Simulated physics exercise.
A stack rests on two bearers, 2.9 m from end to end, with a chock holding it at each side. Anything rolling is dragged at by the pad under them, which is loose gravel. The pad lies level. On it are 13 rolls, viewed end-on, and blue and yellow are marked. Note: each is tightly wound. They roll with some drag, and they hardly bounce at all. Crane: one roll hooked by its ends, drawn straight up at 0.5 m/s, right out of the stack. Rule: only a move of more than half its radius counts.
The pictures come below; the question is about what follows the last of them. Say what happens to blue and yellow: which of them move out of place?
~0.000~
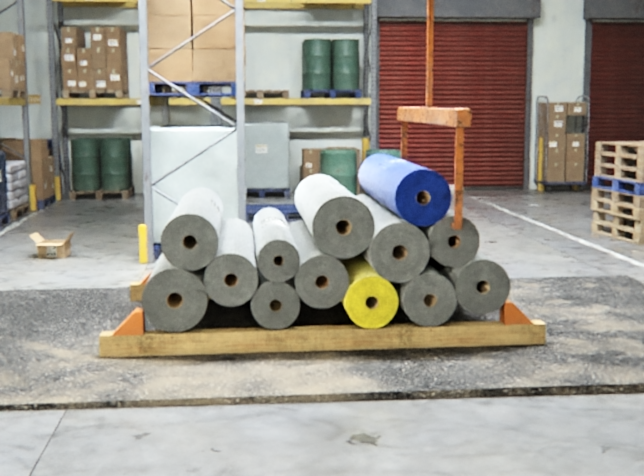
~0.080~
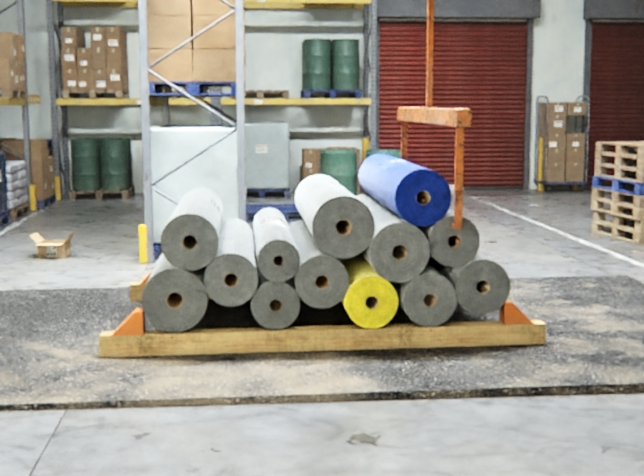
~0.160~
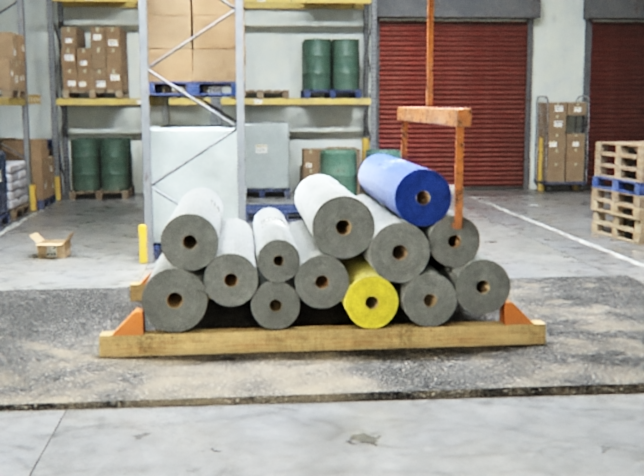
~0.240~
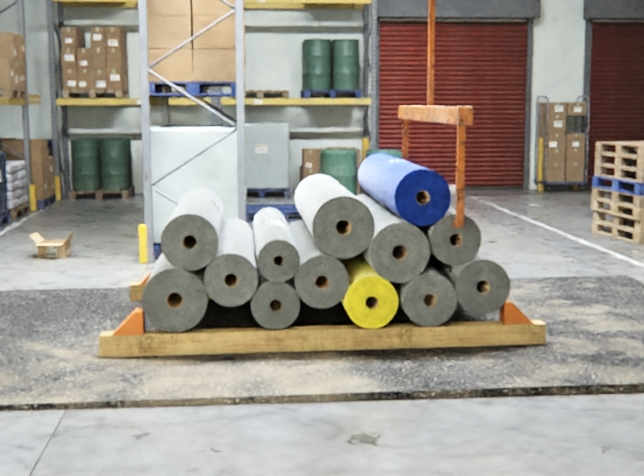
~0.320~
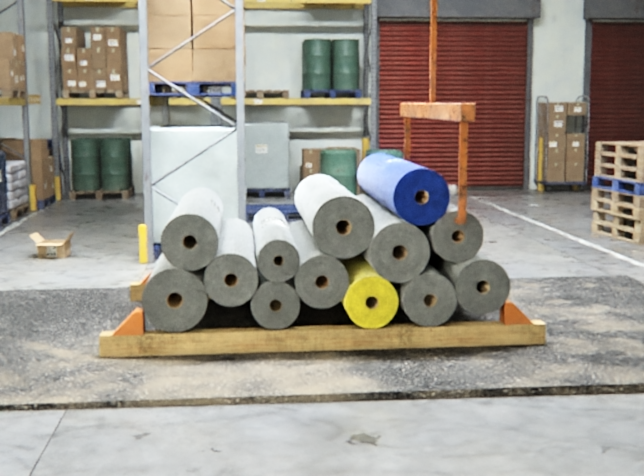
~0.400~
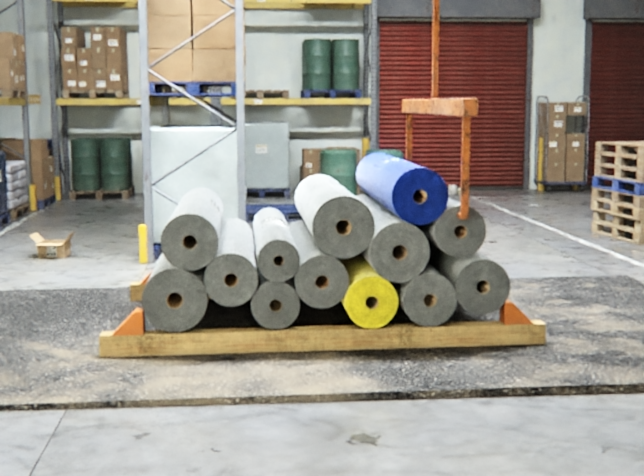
Result - blue: Moved from its spot; Yellow: Left in its spot.
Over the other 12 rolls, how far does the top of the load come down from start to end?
Roughly 15 cm.
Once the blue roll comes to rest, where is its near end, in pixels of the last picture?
In the last view it sits close to (458, 238).
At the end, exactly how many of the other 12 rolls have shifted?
1 of them.
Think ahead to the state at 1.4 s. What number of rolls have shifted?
By then 1.
After 0.9 s, blue is 4 cm further left; yellow is where it was; 0 out of place.
After 1.4 s, blue is 21 cm further right and 21 cm lower; no change for yellow; 1 out of place.
At rest (1.5 s), blue is 23 cm further right and 27 cm lower; yellow is unmoved; 1 out of place.
